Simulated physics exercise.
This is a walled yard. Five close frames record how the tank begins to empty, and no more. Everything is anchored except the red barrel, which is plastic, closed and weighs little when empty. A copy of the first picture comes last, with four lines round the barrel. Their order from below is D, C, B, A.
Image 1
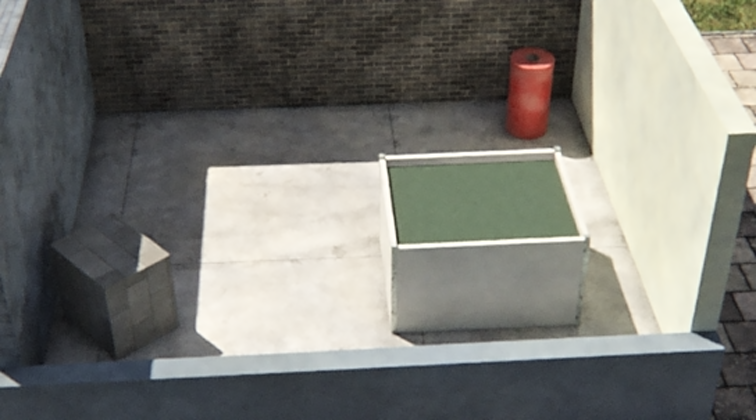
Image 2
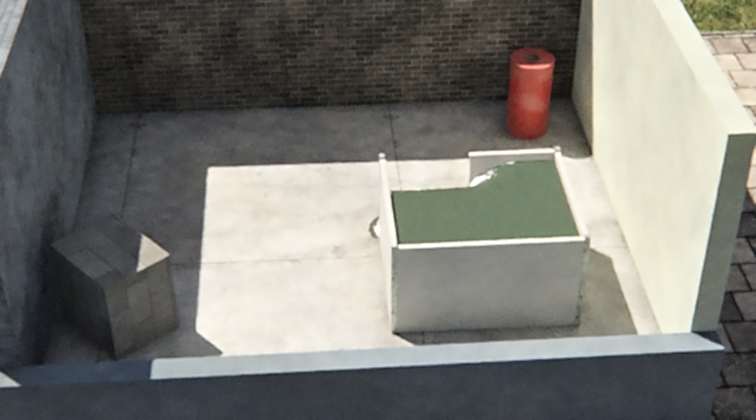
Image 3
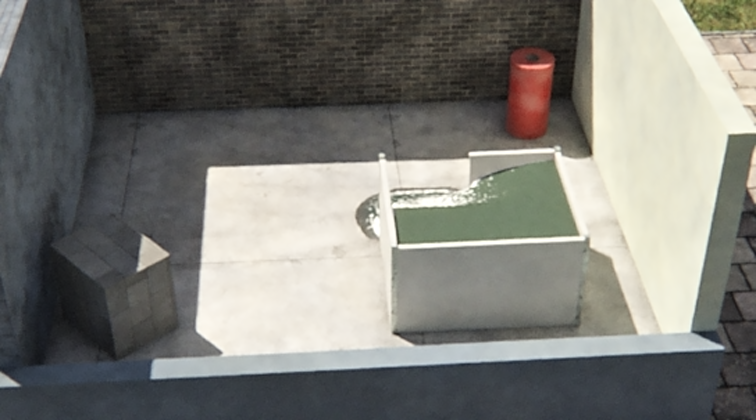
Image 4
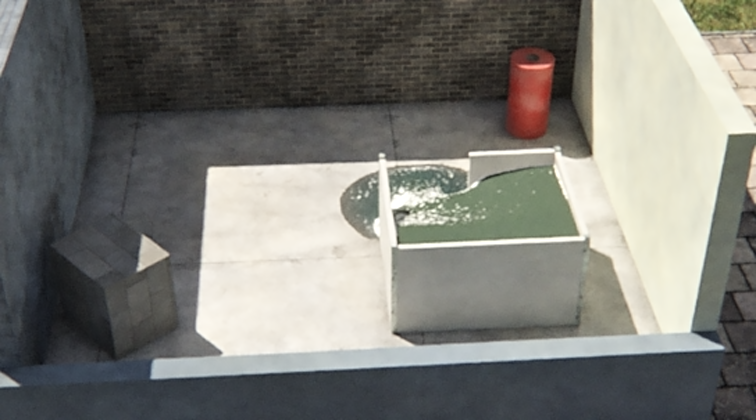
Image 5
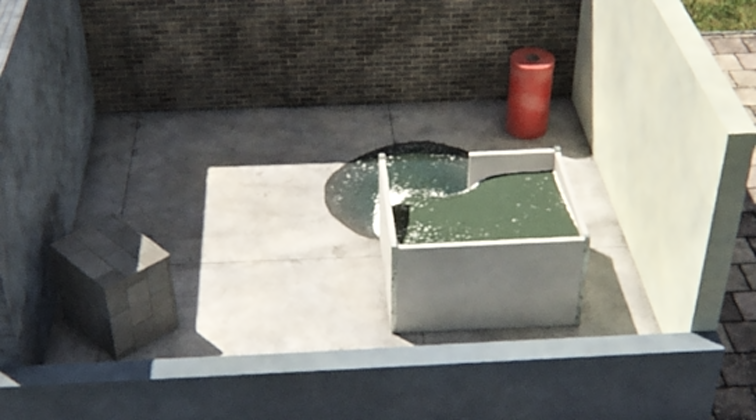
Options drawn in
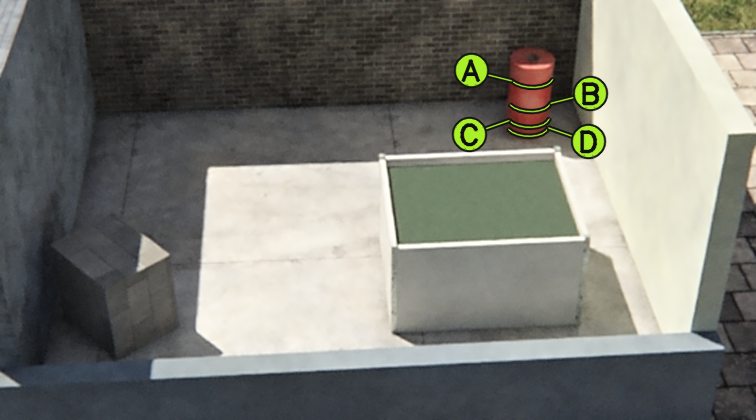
Green water in a white, open-topped tank drains out through a gap in its back wall, inside a walled yard seen from above. A red barrel stands behind the tank at the right, near a brick wall, and a grey block sits at the left on pale concrete. The water's surface dips and breaks into glints as a dark, rounded puddle spreads behind and left of the tank, while the camera stays still.
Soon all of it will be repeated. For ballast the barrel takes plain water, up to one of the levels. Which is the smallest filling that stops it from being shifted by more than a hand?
B.
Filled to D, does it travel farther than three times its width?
Yes, clearly.
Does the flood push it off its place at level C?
Yes, it does.
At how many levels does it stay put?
Two of them.
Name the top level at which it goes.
Here it is level C.
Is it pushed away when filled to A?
No, that is safe.
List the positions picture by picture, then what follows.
Lid of the red barrel at (532, 58); tank full, its middle at (480, 203).
Water covers 2 % of the ground, mostly out of sight from here.
Water covers 4 % of the ground, mostly out of sight from here.
Water covers 7 % of the ground, mostly out of sight from here.
Lid of the red barrel at (532, 58); water covers 11 % of the ground, mostly out of sight from here.
On the marked copy, A at (534, 87); B at (532, 111); C at (531, 127); D at (530, 136); from the bottom up D, C, B, A.
With A, it does not move.
With B, it does not move.
With C, it is pushed about 3 times its own width away.
With D, it is pushed about 8 times its own width away.
